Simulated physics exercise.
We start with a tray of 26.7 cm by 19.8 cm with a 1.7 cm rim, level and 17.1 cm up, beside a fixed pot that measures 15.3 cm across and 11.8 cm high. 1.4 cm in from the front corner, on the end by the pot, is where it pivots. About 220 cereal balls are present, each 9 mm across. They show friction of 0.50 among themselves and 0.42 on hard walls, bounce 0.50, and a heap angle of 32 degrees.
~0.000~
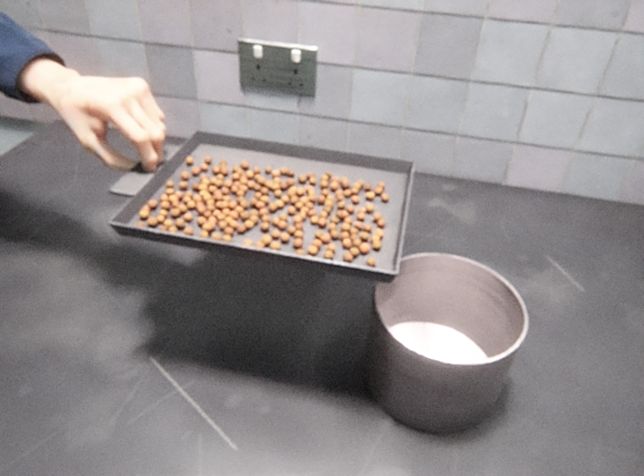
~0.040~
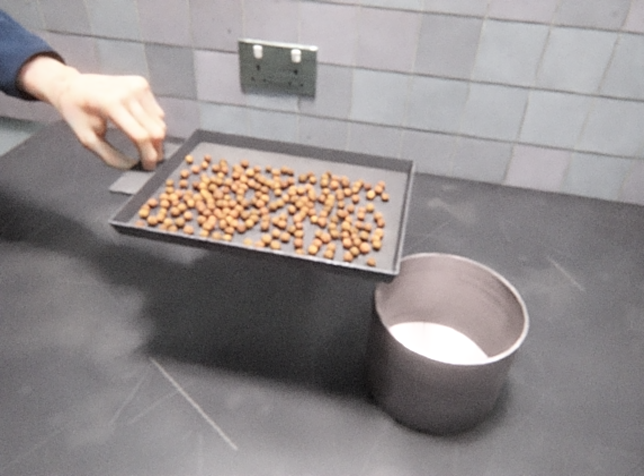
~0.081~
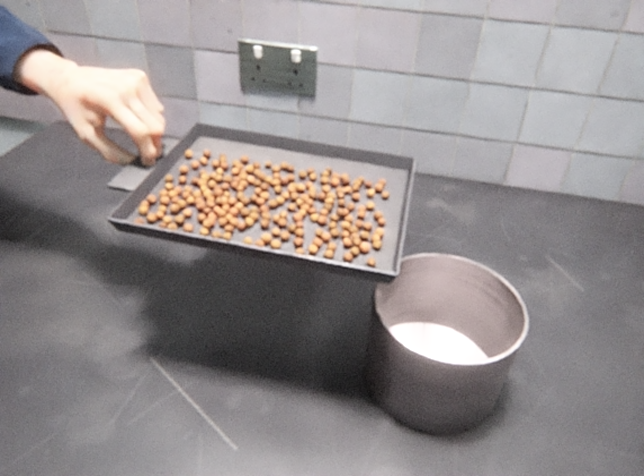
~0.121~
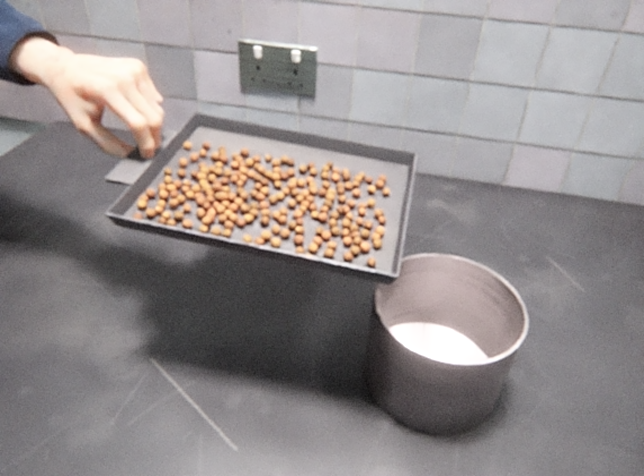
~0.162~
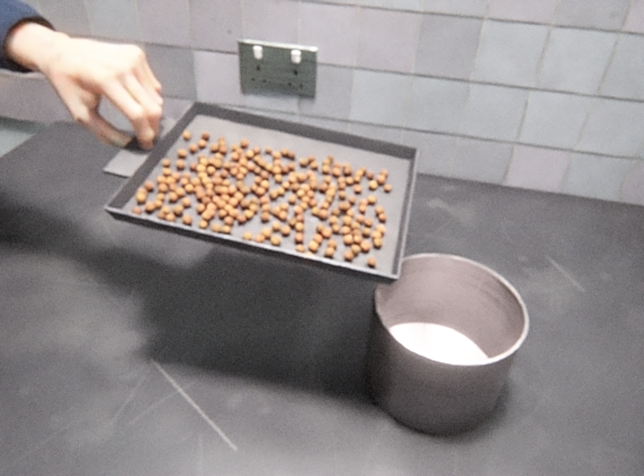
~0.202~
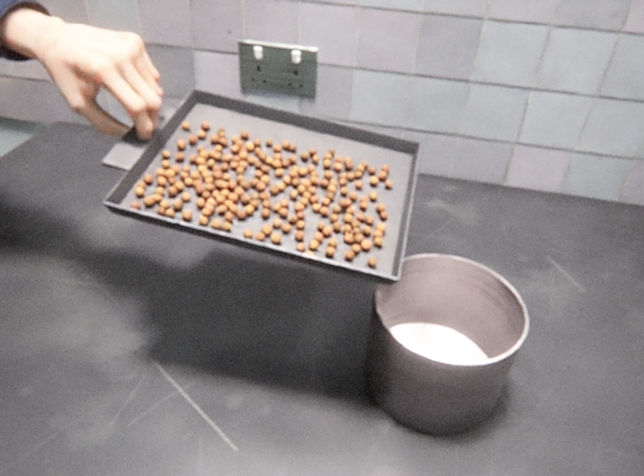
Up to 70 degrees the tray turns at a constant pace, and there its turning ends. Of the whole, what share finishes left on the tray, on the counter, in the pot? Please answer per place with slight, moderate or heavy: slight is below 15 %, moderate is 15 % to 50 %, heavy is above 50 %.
Per place: Tray heavy, counter slight, pot slight.
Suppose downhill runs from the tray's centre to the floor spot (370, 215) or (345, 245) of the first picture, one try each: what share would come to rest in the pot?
Around 15 % for the first direction, around 5 % for the second.
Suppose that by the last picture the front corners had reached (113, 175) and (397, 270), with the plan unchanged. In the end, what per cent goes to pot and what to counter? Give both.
Final per cent - pot 10, counter 5.
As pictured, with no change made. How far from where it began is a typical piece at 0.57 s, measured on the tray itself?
Roughly 5 cm.
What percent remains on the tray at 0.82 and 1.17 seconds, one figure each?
In order, near 100 and near 100.
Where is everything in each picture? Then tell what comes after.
Tray tilt 0 degrees, front corners at (115, 220) and (392, 269); middle of the pieces at (273, 207); pot at (449, 301), in the first frame.
Tray tilt 1 degrees, front corners at (115, 219) and (393, 269); middle of the pieces at (273, 207), in the second frame.
Tray tilt 2 degrees, front corners at (114, 216) and (393, 270); middle of the pieces at (273, 204), in the third frame.
Tray tilt 5 degrees, front corners at (113, 212) and (393, 271), lowest corner right front; middle of the pieces at (273, 200), in the fourth frame.
Tray tilt 8 degrees, front corners at (111, 206) and (394, 273), lowest corner right front; middle of the pieces at (273, 195), in the fifth frame.
Tray tilt 11 degrees, front corners at (110, 200) and (394, 274), lowest corner right front; middle of the pieces at (274, 190); pot at (450, 302). The tray's pace is about 80 degrees a second, in the sixth frame.
After 0.57 s, tilt 40 degrees; the tray holds 100 %, the pot 0 %.
Then, at 0.82 s, tilt 59 degrees; the tray holds 100 %, the pot 0 %.
Then, at 1.17 s, tilt 70 degrees; the tray holds 100 %, the pot 0 %.
In the end, at 1.8 s, tray 95 %, counter 5 %, pot 0 %.
